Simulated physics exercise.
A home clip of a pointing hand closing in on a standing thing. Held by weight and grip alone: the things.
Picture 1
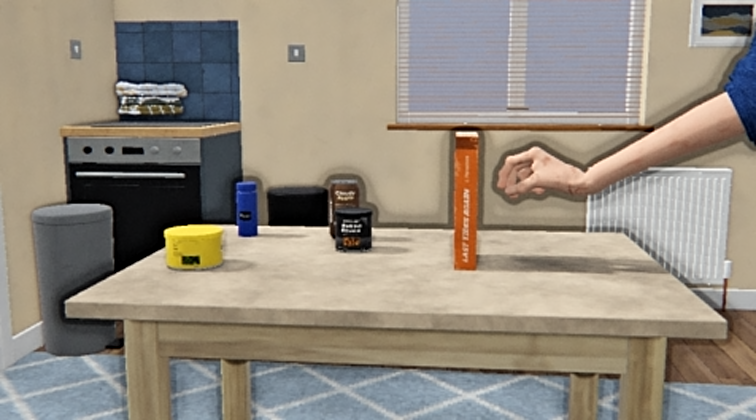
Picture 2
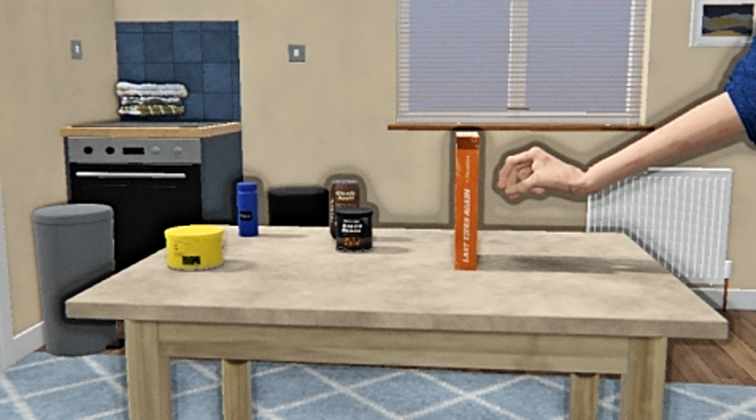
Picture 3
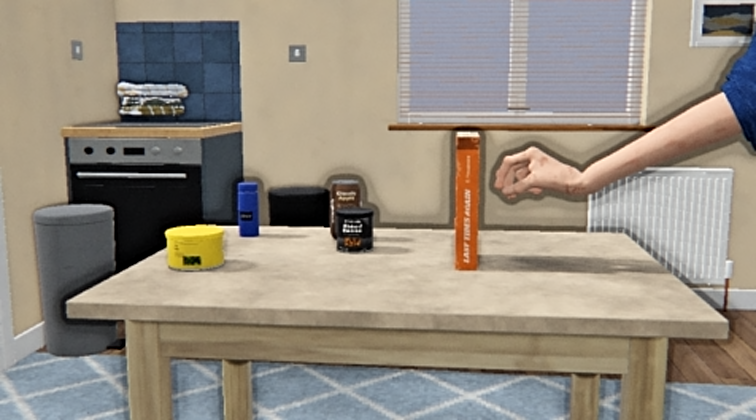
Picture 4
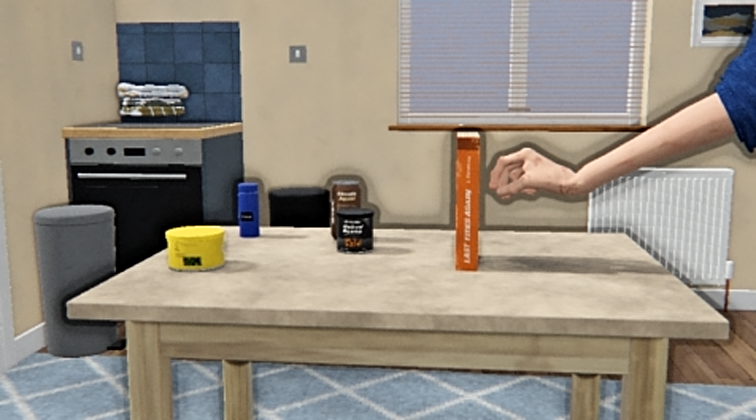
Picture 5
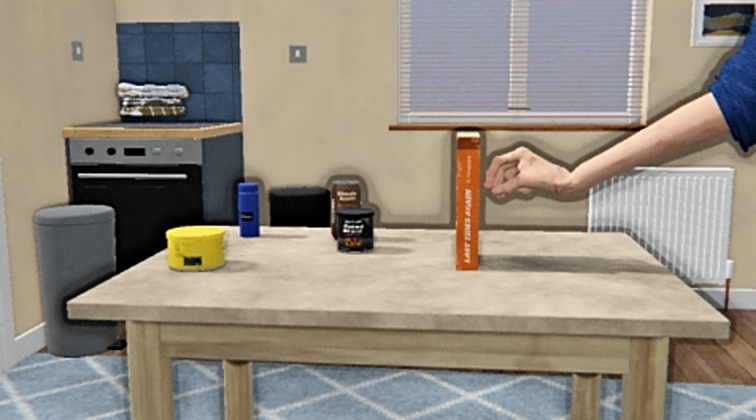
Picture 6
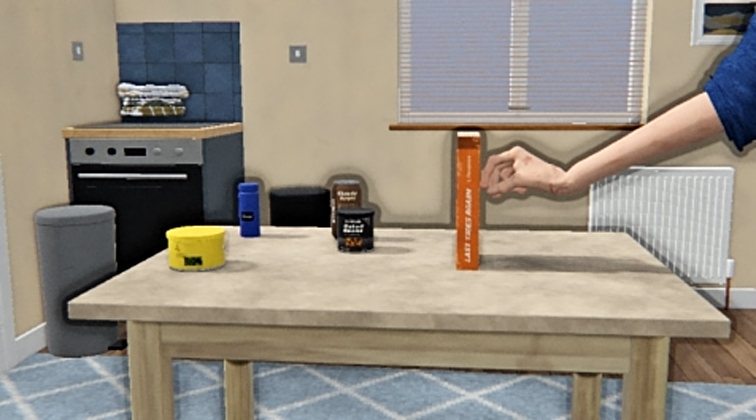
A tall, narrow orange book stands upright right of centre on a pale-topped wooden table, seen from the front in a kitchen with an oven, grey bin, window blinds and radiator. To its left sit a yellow tub, a blue container and dark and brown containers. From the right, a blue-sleeved arm with a curled hand edges slightly left towards the book, while the camera stays practically still.
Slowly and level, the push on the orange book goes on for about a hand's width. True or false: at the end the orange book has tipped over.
True.
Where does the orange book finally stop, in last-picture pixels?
Around (387, 253).
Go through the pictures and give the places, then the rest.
Orange book (466, 199), in the first frame.
Orange book (466, 199), in the second frame.
Orange book (467, 199), in the third frame.
Orange book (467, 200), in the fourth frame.
Orange book (467, 199), in the fifth frame.
Orange book (468, 198), in the sixth frame.
Then, 0.40 s later than the last frame, orange book tilted by 15° near (450, 198).
Then, 0.70 s later than the last frame, orange book on its side near (398, 225).
Then, 0.90 s later than the last frame, orange book on its side near (388, 239).
Then, 1.40 s later than the last frame, orange book on its side near (386, 253).
When it is over, lying over on the table, orange book. End places, in pixels of the last picture, orange book near (386, 253).
